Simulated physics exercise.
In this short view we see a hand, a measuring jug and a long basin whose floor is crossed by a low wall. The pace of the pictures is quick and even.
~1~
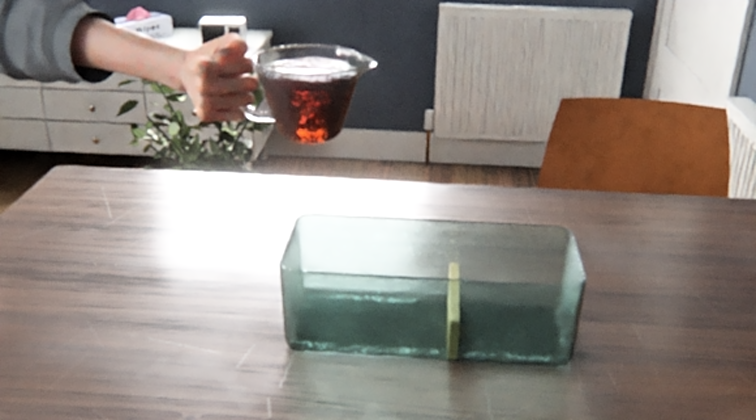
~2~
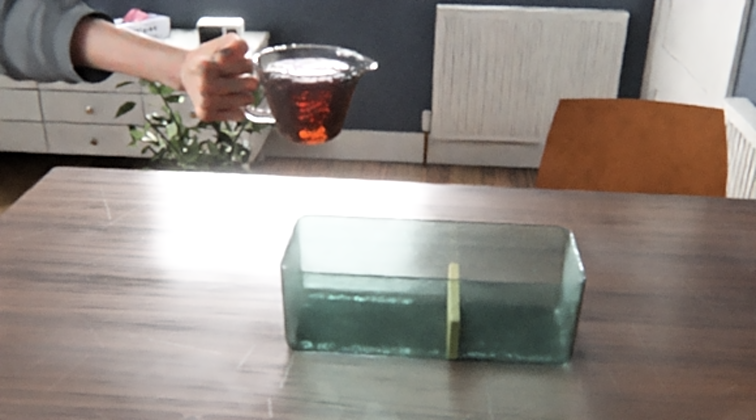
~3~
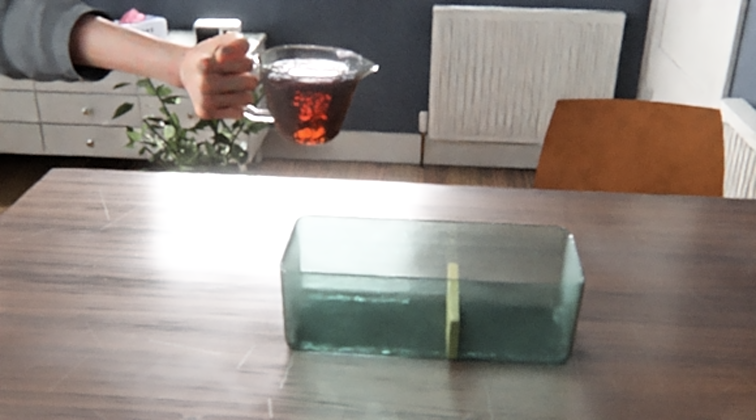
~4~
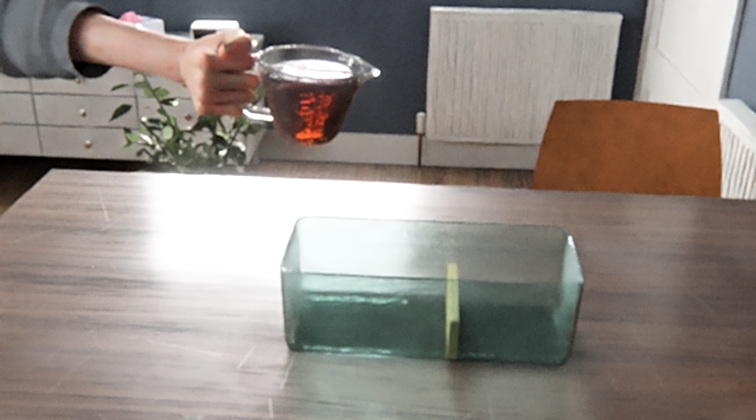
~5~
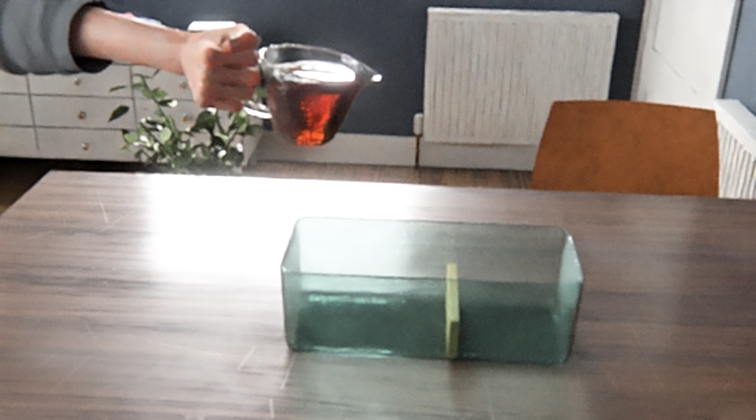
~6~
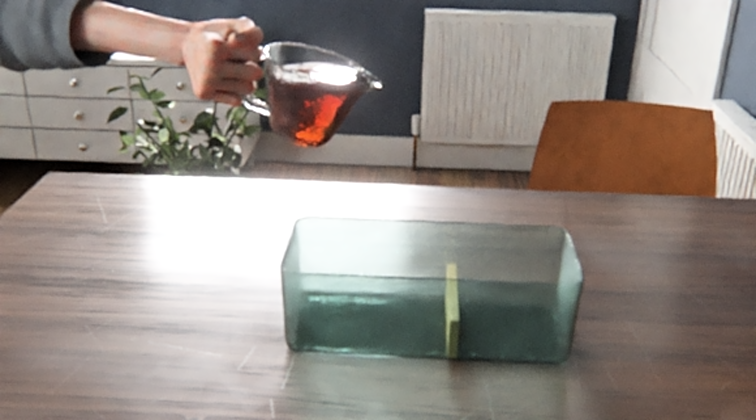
A hand in a grey sleeve holds a clear glass measuring jug of reddish-brown tea at upper left, seen from slightly above a dark wooden table in a room. A long greenish glass basin, crossed by a low yellow-green wall, sits on the table, with an orange-brown chair, white radiator, drawers and leafy plant behind. The hand gradually tilts the jug rightward while the background shifts slightly left.
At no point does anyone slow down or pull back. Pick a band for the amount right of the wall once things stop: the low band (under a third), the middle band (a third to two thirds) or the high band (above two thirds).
The low band.
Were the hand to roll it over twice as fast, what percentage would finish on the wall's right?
It comes to about 5 per cent.
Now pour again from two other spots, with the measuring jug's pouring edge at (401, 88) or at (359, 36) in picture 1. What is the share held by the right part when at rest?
About 20 per cent, then about 5 per cent.
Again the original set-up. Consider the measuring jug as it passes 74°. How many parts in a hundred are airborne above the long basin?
That comes to near 35 percent.
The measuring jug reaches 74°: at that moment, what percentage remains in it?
Remaining share, estimated: 45 %.
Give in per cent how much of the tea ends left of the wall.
I'd put it near 95 per cent.
A moment on, the measuring jug is tipped part way and 46 per cent is still to pour, 19 is left of the wall and 0 right of it.
Next, the measuring jug is tipped right over and 1 per cent is still to pour, 87 is left of the wall and 1 right of it.
Then the measuring jug is tipped right over and 0 per cent is still to pour, 94 is left of the wall and 3 right of it.
Later the measuring jug is tipped right over and 0 per cent is still to pour, 94 is left of the wall and 3 right of it.
In the end 94 per cent lies left of the wall, 3 right of it and 3 outside.
